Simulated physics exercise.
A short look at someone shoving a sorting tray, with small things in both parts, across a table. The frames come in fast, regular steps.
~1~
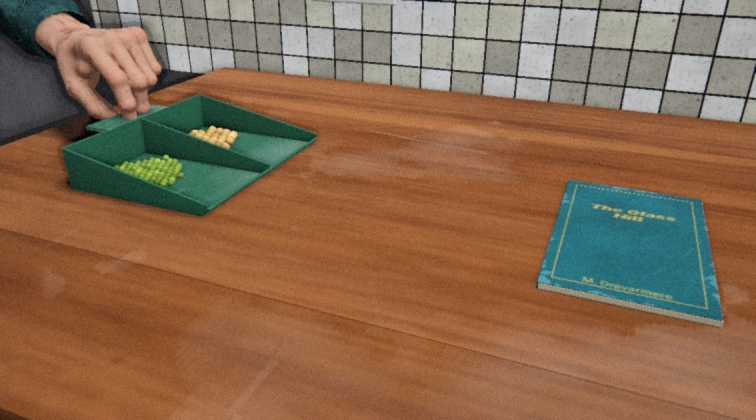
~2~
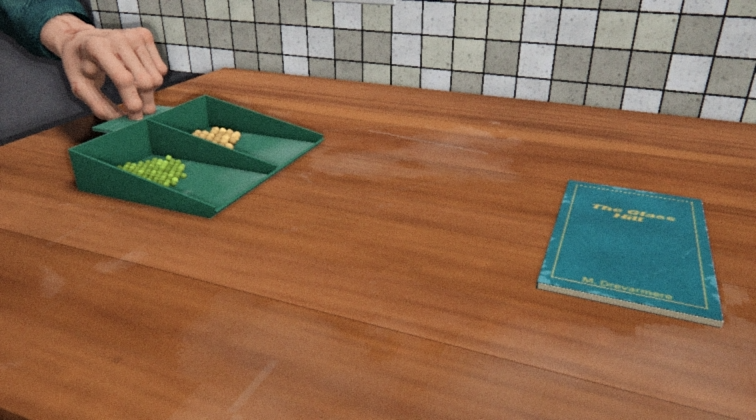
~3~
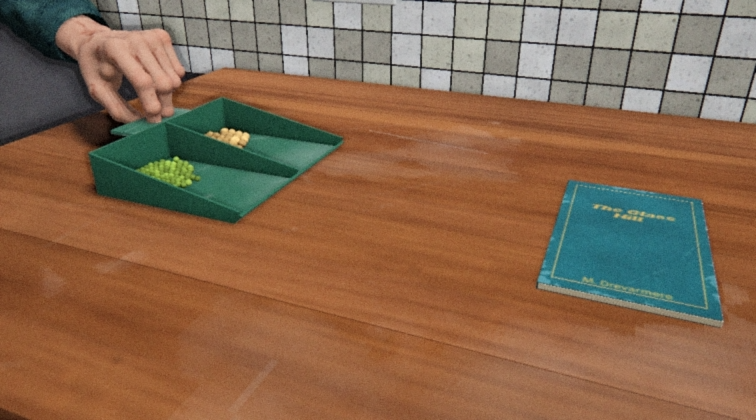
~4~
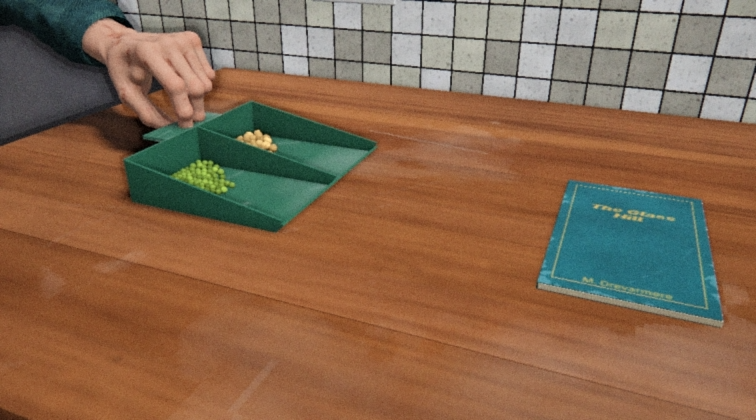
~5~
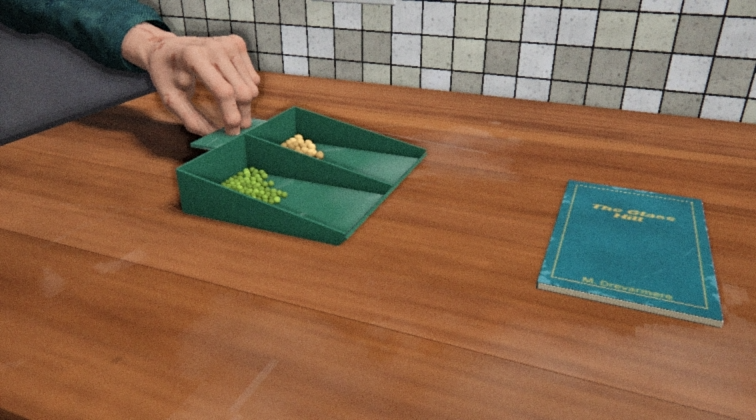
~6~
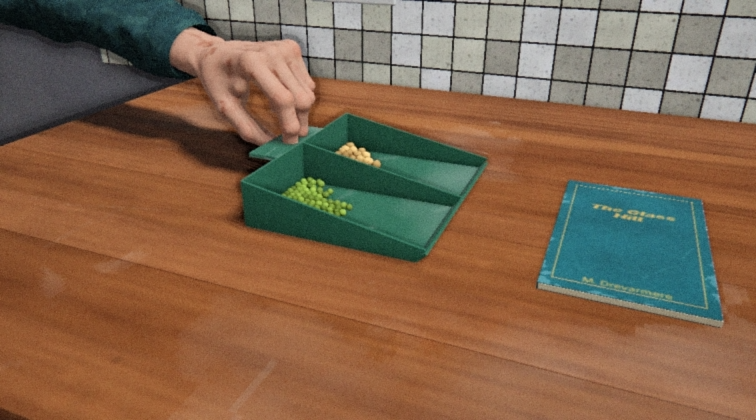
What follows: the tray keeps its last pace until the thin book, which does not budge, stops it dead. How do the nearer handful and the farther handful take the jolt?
The nearer handful loses pieces over the front; the farther handful loses pieces over the front.
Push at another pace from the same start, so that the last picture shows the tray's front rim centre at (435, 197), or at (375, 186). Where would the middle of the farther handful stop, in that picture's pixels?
First near (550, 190), then near (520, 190).
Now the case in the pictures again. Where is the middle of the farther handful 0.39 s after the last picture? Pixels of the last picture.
Around (551, 195).
Then, 0.04 s later than the last frame, tray still sliding, front rim near (512, 210); nearer handful all inside; farther handful all inside.
Then, 0.18 s later than the last frame, tray stopped at the thin book; nearer handful about a tenth out of the tray; farther handful roughly a quarter out of the tray.
Then, 0.39 s later than the last frame, tray stopped at the thin book; nearer handful roughly half out of the tray; farther handful roughly a third out of the tray.
When it is over, tray stopped at the thin book; nearer handful roughly half out of the tray; farther handful roughly a third out of the tray.
